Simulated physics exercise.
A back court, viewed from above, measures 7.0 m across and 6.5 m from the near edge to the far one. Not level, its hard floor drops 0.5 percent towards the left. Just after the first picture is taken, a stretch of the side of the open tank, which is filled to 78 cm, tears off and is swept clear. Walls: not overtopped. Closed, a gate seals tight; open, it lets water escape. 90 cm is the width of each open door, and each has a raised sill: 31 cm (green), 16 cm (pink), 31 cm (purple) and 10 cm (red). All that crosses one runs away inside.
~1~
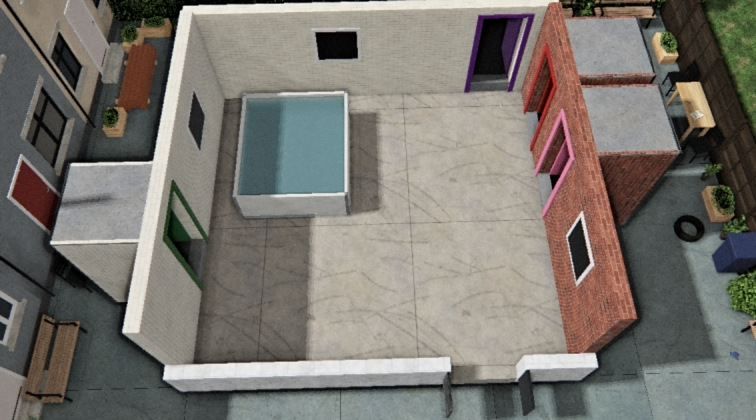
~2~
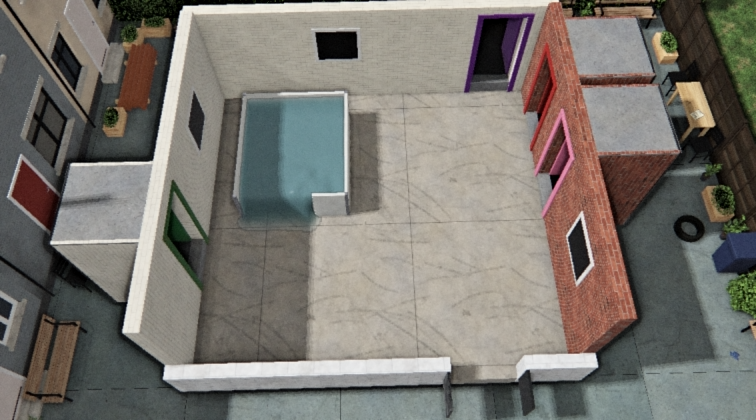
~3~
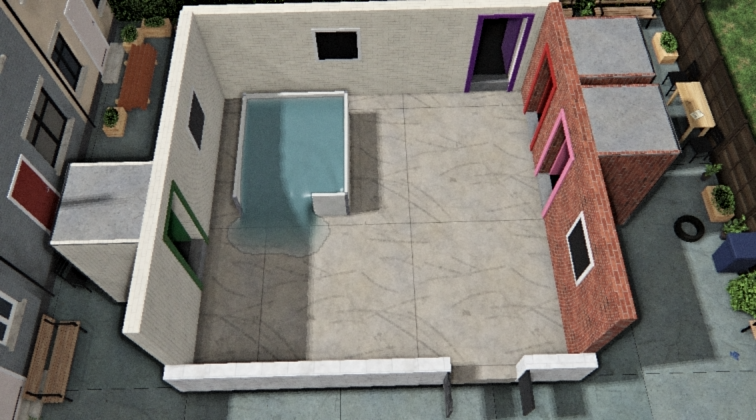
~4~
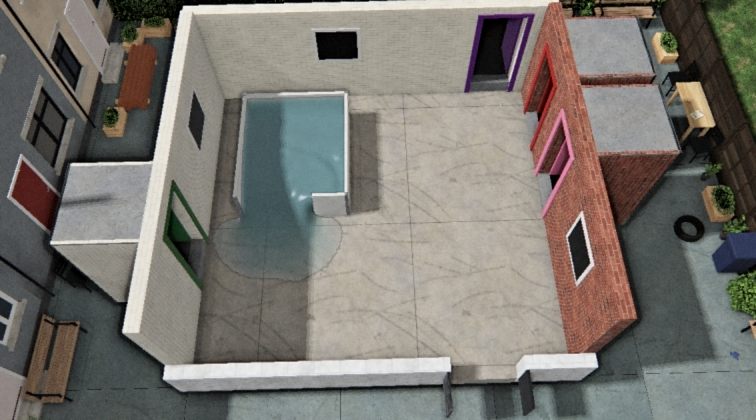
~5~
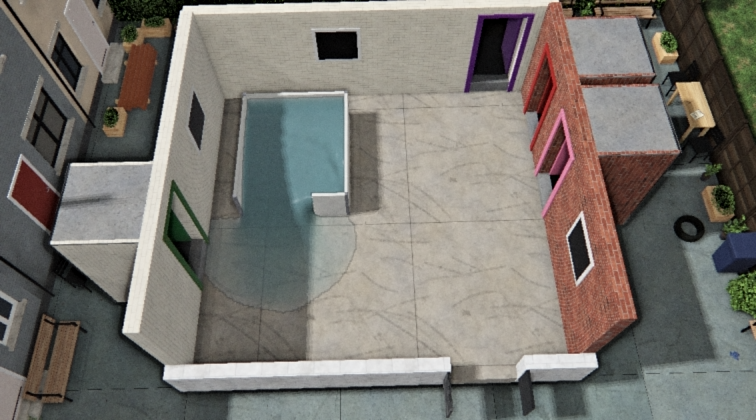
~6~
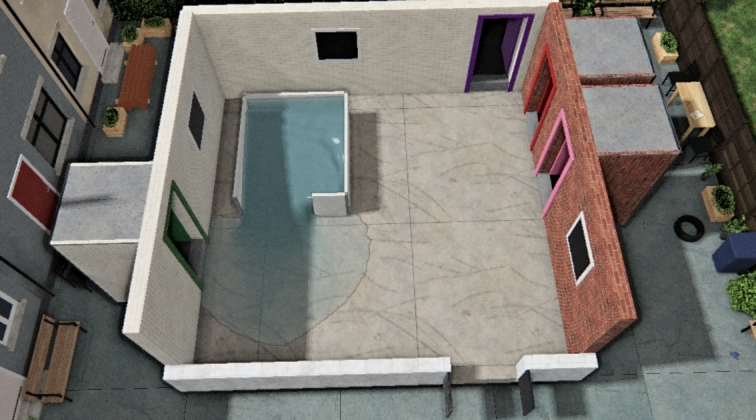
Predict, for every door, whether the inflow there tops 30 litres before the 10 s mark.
Prediction: At the green door it falls short of 30 litres; at the pink door it falls short of 30 litres; at the purple door it falls short of 30 litres; at the red door it falls short of 30 litres.
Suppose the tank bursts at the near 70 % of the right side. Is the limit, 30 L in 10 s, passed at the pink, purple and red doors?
Note: Pink beyond the mark, purple short of the mark, red beyond the mark.
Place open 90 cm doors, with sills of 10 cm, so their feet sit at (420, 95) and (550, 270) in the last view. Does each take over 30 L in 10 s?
Result in order - not enough, then more than that.
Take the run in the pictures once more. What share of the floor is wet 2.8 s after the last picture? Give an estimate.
I'd guess around 50 %.
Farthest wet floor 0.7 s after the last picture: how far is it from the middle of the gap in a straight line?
About 3.8 m out.
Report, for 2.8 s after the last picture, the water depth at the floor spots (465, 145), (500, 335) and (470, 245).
About 0, 7 and 0 cm respectively.
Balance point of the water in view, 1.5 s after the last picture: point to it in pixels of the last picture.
Around (284, 236).
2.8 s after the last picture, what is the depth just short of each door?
You'd get green at 25 cm, pink at 0 cm, purple at 0 cm, and red at 0 cm.
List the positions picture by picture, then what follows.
The first frame shows the open tank at (293, 144) is whole and still, 78 cm deep.
In the second frame, the front is at (242, 225), 0.8 m from the gap at (278, 208); 0.4 m2 of floor is under water; 78 cm left at the back of the open tank.
In the third frame, the front is at (235, 241), 1.1 m from the gap at (279, 209); 1.4 m2 of floor is under water; 78 cm left at the back of the open tank.
In the fourth frame, the front is at (300, 277), 1.5 m from the gap at (279, 210); 2.8 m2 of floor is under water; 78 cm left at the back of the open tank.
In the fifth frame, the front is at (296, 306), 2.1 m from the gap at (279, 210); 4.8 m2 of floor is under water; 77 cm left at the back of the open tank.
In the sixth frame, the front is at (285, 340), 2.7 m from the gap at (279, 210); 6.9 m2 of floor is under water; 70 cm left at the back of the open tank.
Then, 0.7 s after the last picture water covers 30 % of the floor and is deepest (60 cm) near (193, 374); green door 27 cm at the sill, 0 L in, pink door not reached, purple door not reached, red door not reached.
Then, 1.5 s after the last picture water covers 30 % of the floor and is deepest (56 cm) near (212, 374); green door 27 cm at the sill, 0 L in, pink door not reached, purple door not reached, red door not reached.
Then, 2.8 s after the last picture water covers 50 % of the floor and is deepest (34 cm) near (202, 374); green door 25 cm at the sill, 1 L in, pink door not reached, purple door not reached, red door not reached.
Then, 5.3 s after the last picture water covers 80 % of the floor and is deepest (21 cm) near (193, 374); green door 18 cm at the sill, 1 L in, pink door 14 cm at the sill, 0 L in, purple door 15 cm at the sill, 0 L in, red door 7 cm at the sill, 0 L in.
Then, 9.3 s after the last picture water covers 95 % of the floor and is deepest (20 cm) near (301, 113); green door 11 cm at the sill, 1 L in, pink door 8 cm at the sill, 0 L in, purple door 12 cm at the sill, 0 L in, red door 14 cm at the sill, 8 L in.
